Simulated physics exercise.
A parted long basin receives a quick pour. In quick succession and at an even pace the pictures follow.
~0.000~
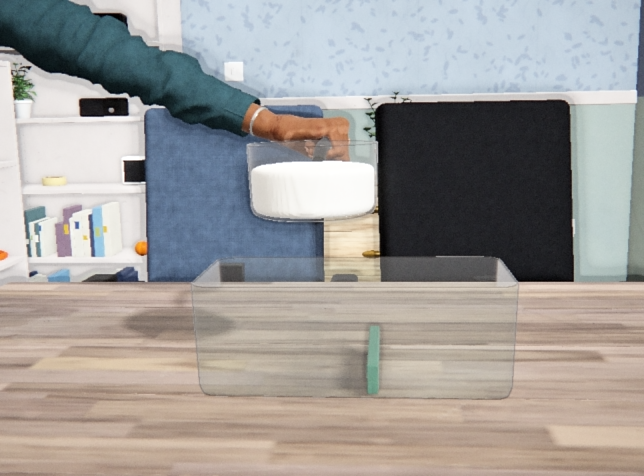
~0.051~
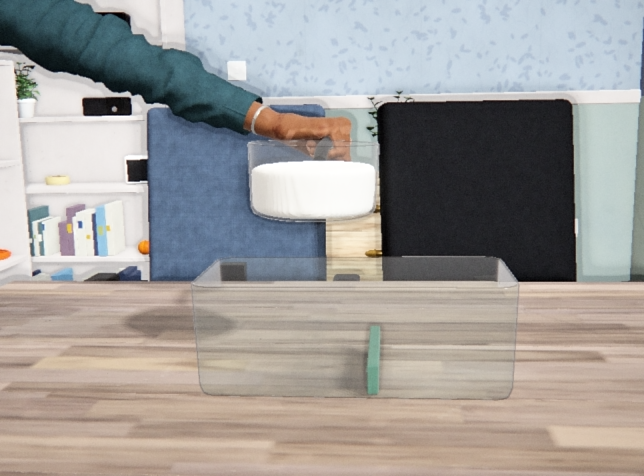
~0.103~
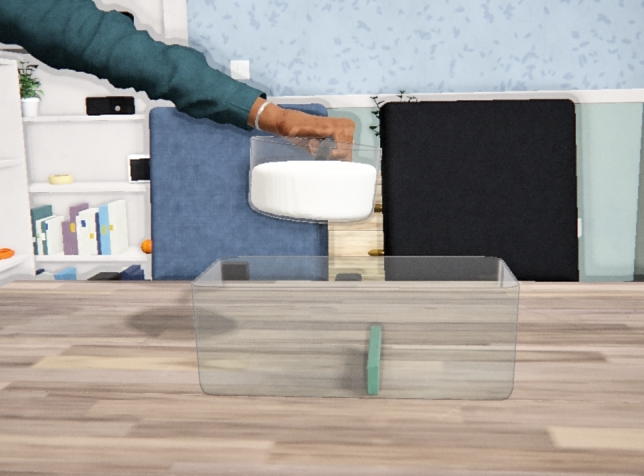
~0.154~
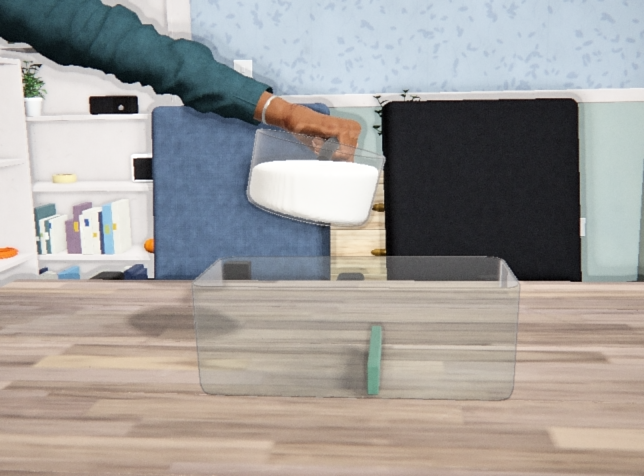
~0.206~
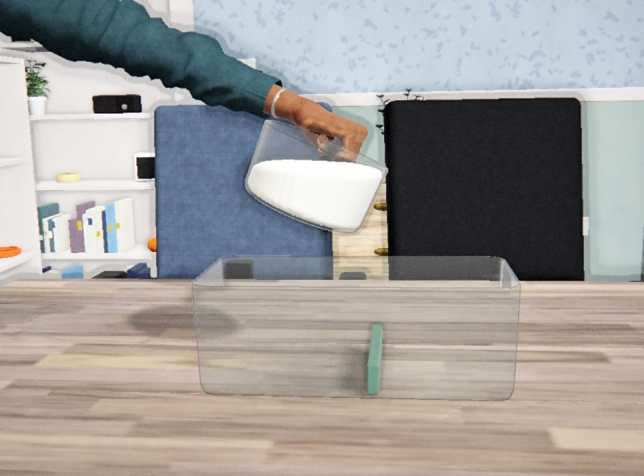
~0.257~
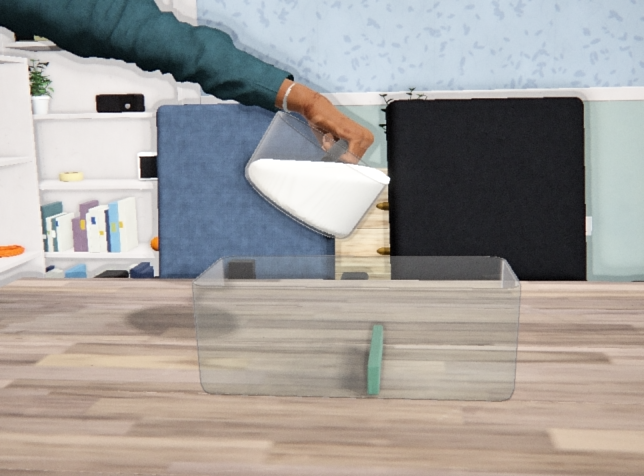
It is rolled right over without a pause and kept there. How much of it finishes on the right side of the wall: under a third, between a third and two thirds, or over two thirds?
Most likely beyond two thirds will rest right of the wall.
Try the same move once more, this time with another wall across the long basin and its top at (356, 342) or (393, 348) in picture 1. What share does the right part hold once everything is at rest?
Roughly 90 per cent, and 55 per cent.
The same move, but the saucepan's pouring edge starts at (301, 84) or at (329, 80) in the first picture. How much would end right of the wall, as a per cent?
In order, some 30 and 55 percent.
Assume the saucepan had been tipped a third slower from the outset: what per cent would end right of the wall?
85 per cent or thereabouts.
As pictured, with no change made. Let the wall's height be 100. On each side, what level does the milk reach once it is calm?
Near 10 in a hundred to the left, 90 to the right.
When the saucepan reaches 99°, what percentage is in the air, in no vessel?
It comes to around 30 per cent.
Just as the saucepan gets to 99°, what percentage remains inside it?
About 25 %.
A moment on, the saucepan is tipped on its side and 27 per cent is still to pour, 0 is left of the wall and 41 right of it.
Next, the saucepan is tipped right over and 5 per cent is still to pour, 15 is left of the wall and 75 right of it.
Then the saucepan is tipped right over and 0 per cent is still to pour, 18 is left of the wall and 81 right of it.
Later the saucepan is tipped right over and 0 per cent is still to pour, 19 is left of the wall and 81 right of it.
Finally, 19 per cent lies left of the wall, 81 right of it and 1 outside.
